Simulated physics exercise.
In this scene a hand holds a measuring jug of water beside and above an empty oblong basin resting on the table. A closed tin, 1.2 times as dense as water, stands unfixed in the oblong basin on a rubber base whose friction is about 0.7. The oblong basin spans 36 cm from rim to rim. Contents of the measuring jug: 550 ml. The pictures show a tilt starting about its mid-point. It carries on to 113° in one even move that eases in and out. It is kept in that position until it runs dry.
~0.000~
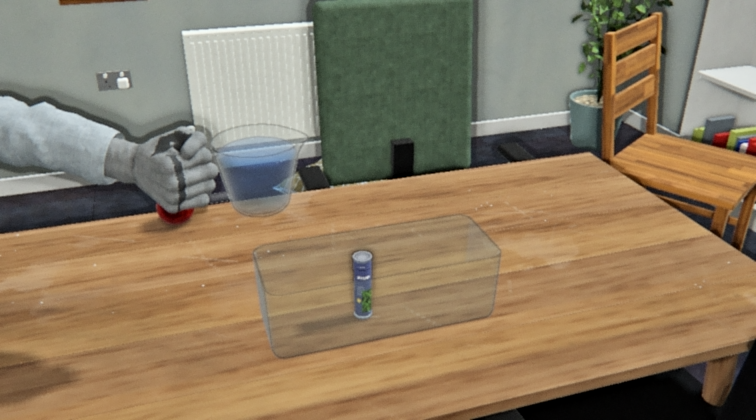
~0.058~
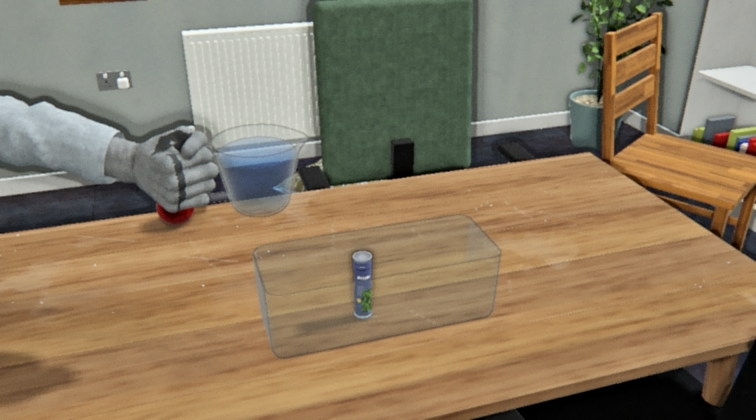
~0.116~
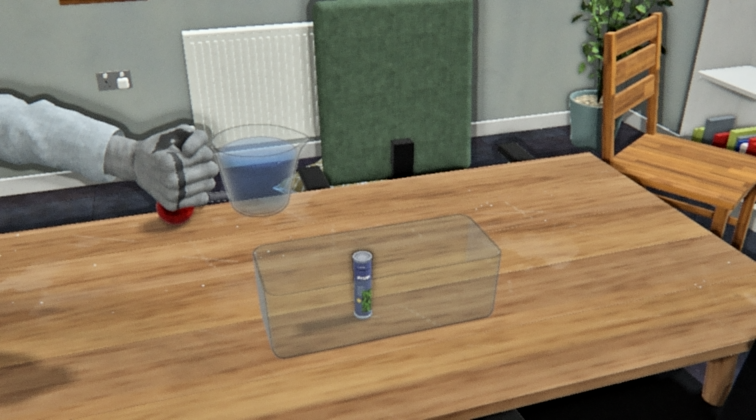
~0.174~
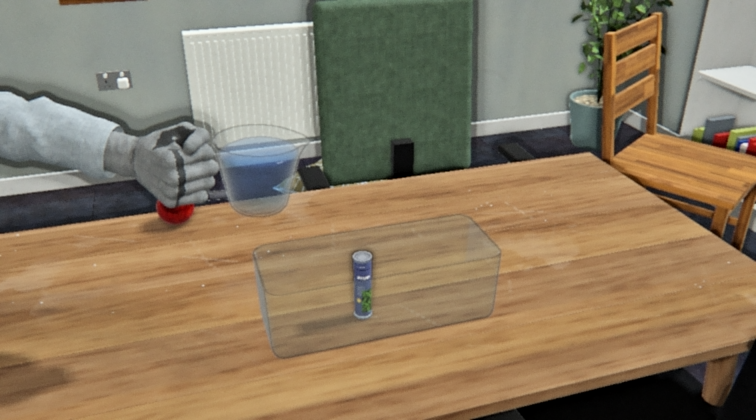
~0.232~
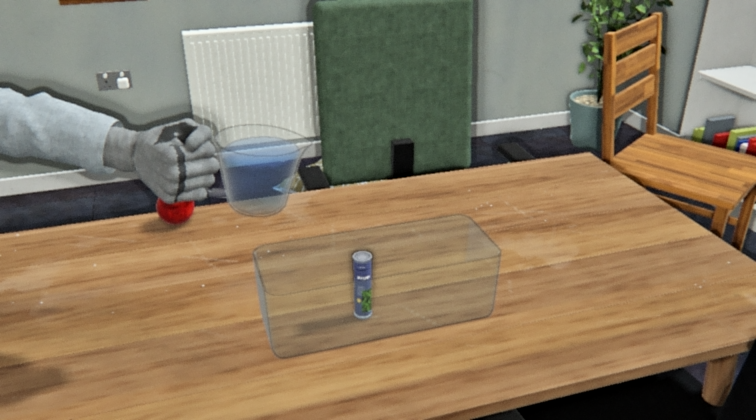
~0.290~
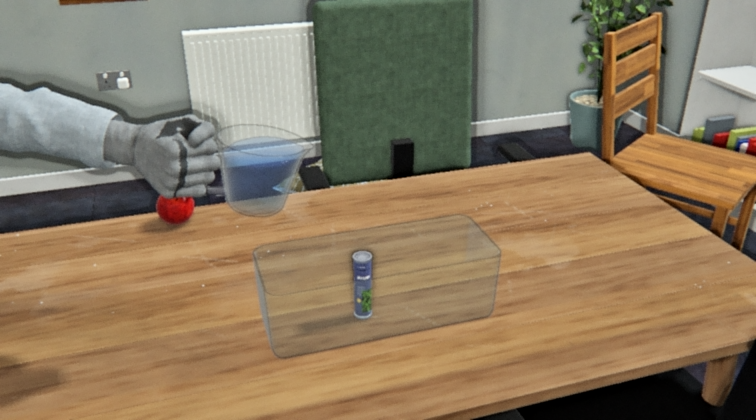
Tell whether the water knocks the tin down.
It will go down.
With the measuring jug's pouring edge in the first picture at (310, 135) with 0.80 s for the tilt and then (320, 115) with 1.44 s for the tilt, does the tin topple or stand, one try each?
Trial 1 - tin tips; trial 2 - tin stays standing.
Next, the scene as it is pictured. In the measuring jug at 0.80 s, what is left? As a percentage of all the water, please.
About 64 per cent.
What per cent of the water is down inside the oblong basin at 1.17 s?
Around 82 parts in a hundred.
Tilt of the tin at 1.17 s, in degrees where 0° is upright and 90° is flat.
Lean: Around 15° from upright.
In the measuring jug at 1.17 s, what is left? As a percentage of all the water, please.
7 %.
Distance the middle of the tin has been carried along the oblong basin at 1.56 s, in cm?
Around 7 centimetres.
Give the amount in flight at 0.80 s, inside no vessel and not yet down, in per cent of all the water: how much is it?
Near 24 per cent at that time.
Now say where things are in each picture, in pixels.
In the first frame, tilt 0°; pouring edge (308, 135); surface from (216, 153) to (296, 144); the oblong basin's rim runs from (259, 272) to (485, 234); the tin's top is at (362, 259).
In the second frame, tilt 0°; pouring edge (309, 136); surface from (216, 153) to (296, 145).
In the third frame, tilt 2°; pouring edge (309, 137); surface from (217, 153) to (297, 145).
In the fourth frame, tilt 4°; pouring edge (311, 138); surface from (218, 153) to (298, 145).
In the fifth frame, tilt 7°; pouring edge (312, 141); surface from (219, 153) to (300, 145).
In the sixth frame, tilt 10°; pouring edge (314, 144); surface from (221, 154) to (303, 145).
By 0.80 s the tilt is 63° and 64 per cent is still to pour; the tin stands where it began.
By 1.17 s the tilt is 101° and 7 per cent is still to pour; the tin leans 13°.
By 1.56 s the tilt is 113° and 0 per cent is still to pour; the tin lies on its side.
By 1.98 s the tilt is 113° and 0 per cent is still to pour; the tin lies on its side.
At rest the tin lies on its side.
